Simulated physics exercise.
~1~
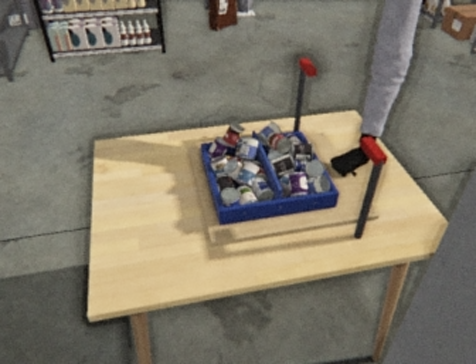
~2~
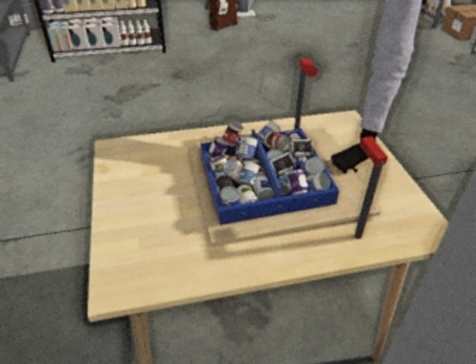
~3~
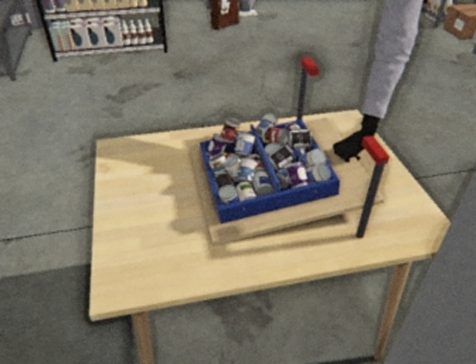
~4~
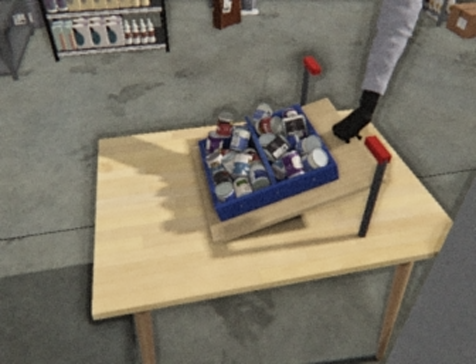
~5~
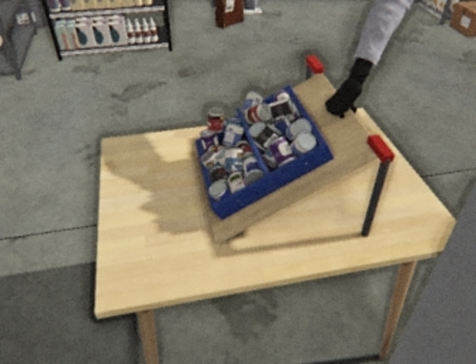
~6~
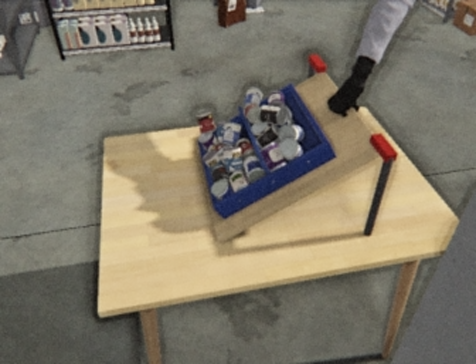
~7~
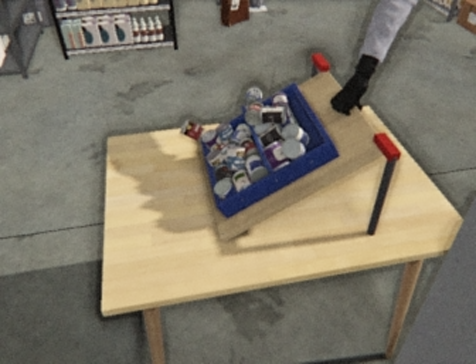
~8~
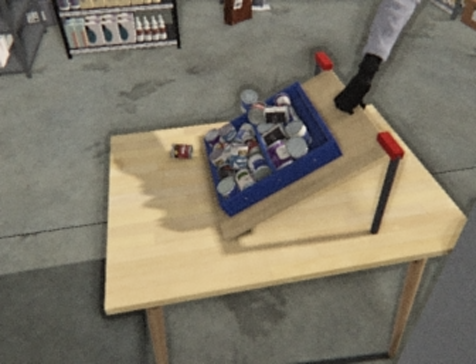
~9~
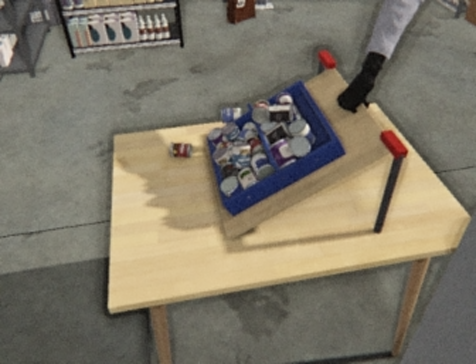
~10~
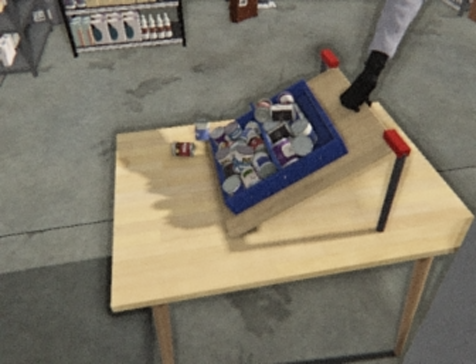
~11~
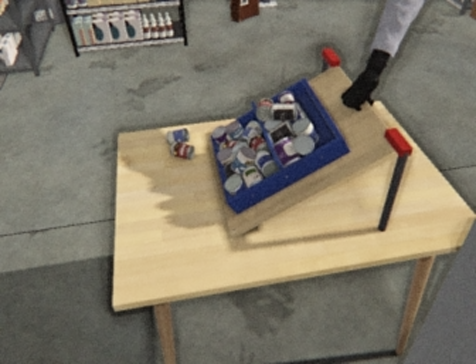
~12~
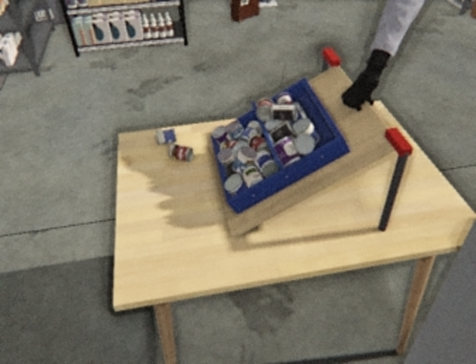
Blue tub of small tins tilting steeply as a gloved hand lifts its board, two tins spilling onto the wooden table.
